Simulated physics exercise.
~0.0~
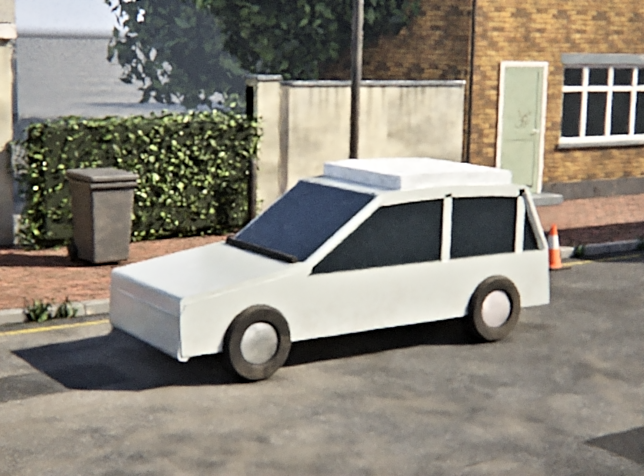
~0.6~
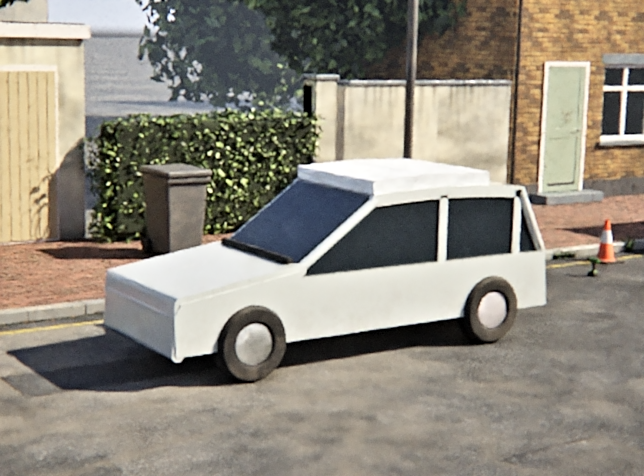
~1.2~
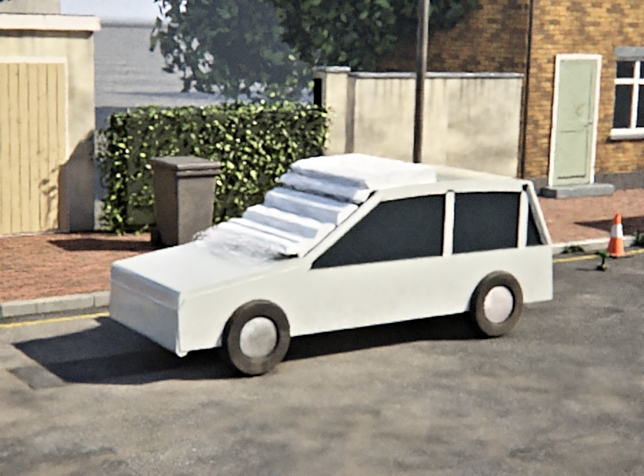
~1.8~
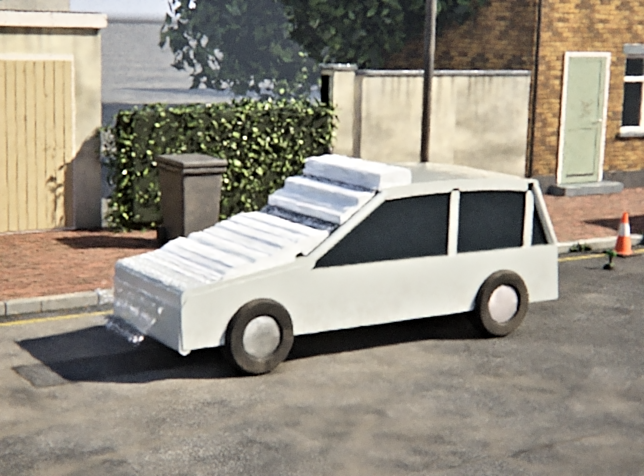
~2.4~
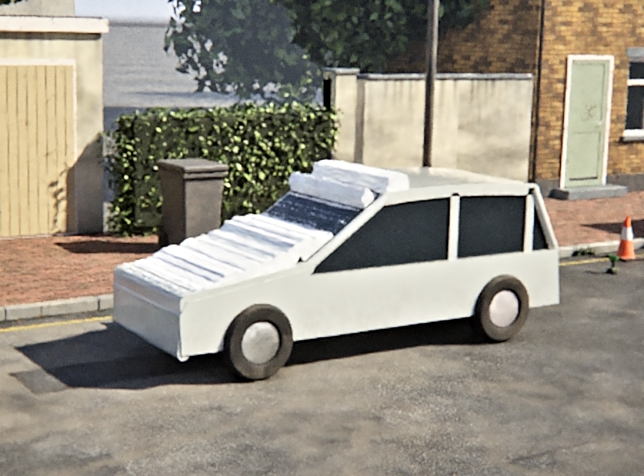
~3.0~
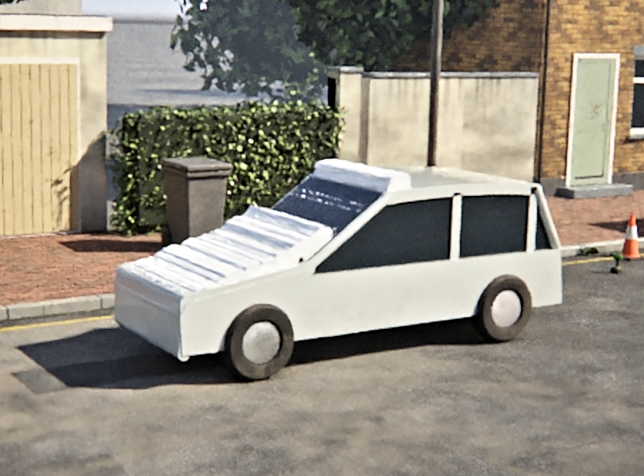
Snow on a white car's roof slides down over the windscreen and settles across the bonnet.
